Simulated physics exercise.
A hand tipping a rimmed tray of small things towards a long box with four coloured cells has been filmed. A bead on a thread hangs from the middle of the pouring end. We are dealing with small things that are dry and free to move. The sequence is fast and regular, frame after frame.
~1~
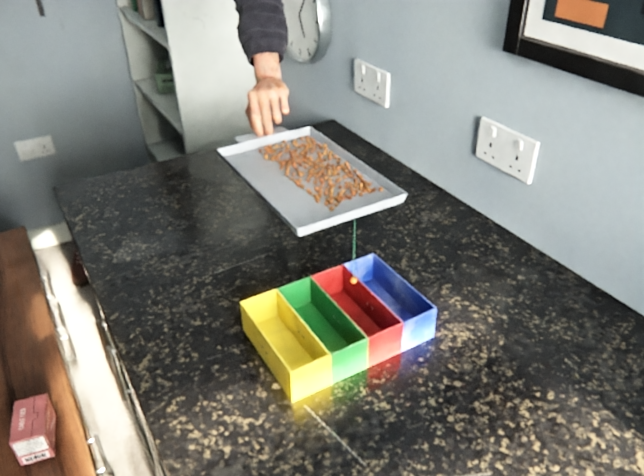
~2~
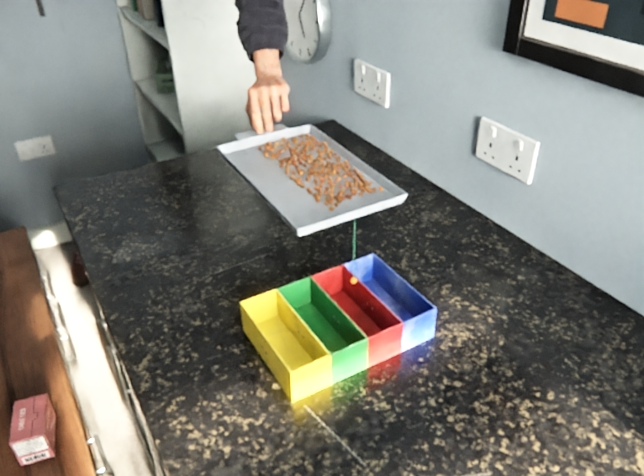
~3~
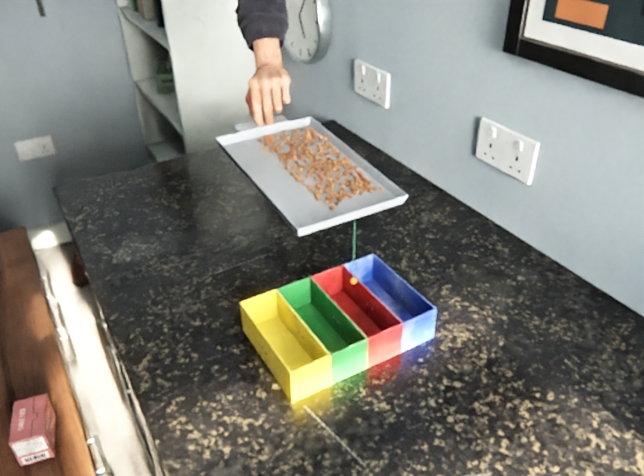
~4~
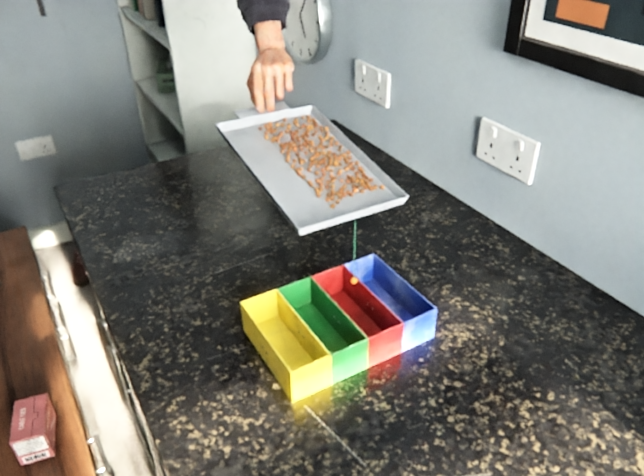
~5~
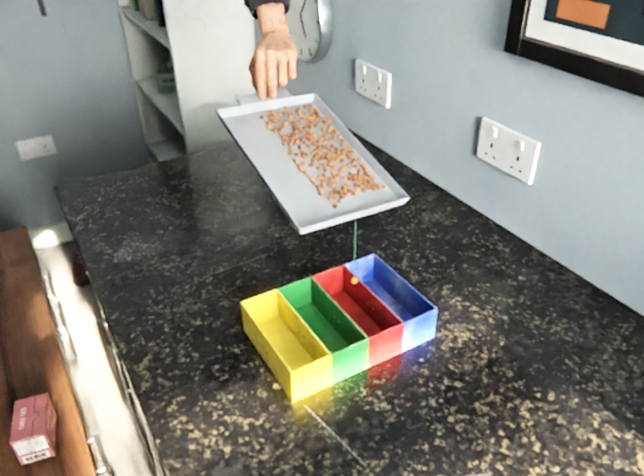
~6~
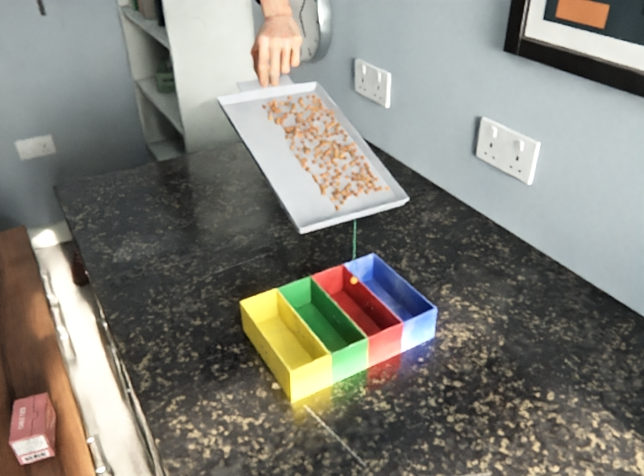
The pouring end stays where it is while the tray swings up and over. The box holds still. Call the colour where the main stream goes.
I call blue.
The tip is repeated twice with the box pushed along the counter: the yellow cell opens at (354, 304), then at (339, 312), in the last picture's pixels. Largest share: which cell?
First try: The cell in green; second try: The cell in red.
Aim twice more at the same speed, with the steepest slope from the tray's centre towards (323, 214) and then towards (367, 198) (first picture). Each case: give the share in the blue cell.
Near 0 % and 30 %.
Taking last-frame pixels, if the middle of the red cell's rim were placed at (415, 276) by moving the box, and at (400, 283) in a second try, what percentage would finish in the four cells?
90 %, 100 %.
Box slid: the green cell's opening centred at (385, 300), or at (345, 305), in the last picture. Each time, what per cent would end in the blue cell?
Approximately 0 percent, followed by approximately 50 percent.
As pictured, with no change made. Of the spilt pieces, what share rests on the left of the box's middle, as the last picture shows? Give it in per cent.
I make it about 0 percent or so.
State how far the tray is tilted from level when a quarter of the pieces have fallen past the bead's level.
That happens at around 65°.
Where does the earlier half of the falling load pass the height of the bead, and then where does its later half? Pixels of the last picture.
For the early half I get (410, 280), and for the late half (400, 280).
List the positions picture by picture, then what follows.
Corners of the pouring end near (299, 227) and (404, 193), level; middle of the load near (316, 168), cereal balls; bead on its thread near (354, 280); yellow cell near (311, 375); green cell near (349, 358); red cell near (385, 342); blue cell near (419, 327), in the first frame.
Corners of the pouring end near (299, 227) and (404, 193), level; middle of the load near (316, 167), in the second frame.
Corners of the pouring end near (299, 227) and (404, 194), tipped barely, lowest at the right corner; middle of the load near (316, 162), in the third frame.
Corners of the pouring end near (300, 227) and (405, 195), tipped a little, lowest at the right corner; middle of the load near (317, 155), in the fourth frame.
Corners of the pouring end near (301, 226) and (406, 196), tipped a little, lowest at the right corner; middle of the load near (320, 149), in the fifth frame.
Corners of the pouring end near (302, 226) and (406, 197), tipped clearly, lowest at the right corner; middle of the load near (323, 145), the bulk on the move; yellow cell near (311, 375); green cell near (349, 358); red cell near (385, 342); blue cell near (419, 327), in the sixth frame.
Shortly afterwards, tray tipped steeply; near two thirds on the tray; a little in the blue cell; only a few in the red cell; near a quarter falling or outside the box.
Next, tray tipped past a quarter turn; near a quarter on the tray; near a third in the blue cell; a little in the red cell; only a few in the green cell; near half falling or outside the box.
Some moments later, tray tipped past a quarter turn; near half in the blue cell; a little in the red cell; only a few in the green cell; near a third falling or outside the box.
In the end, tray tipped past a quarter turn; near half in the blue cell; a little in the red cell; only a few in the green cell; none at all in the yellow cell; near a third outside the box.
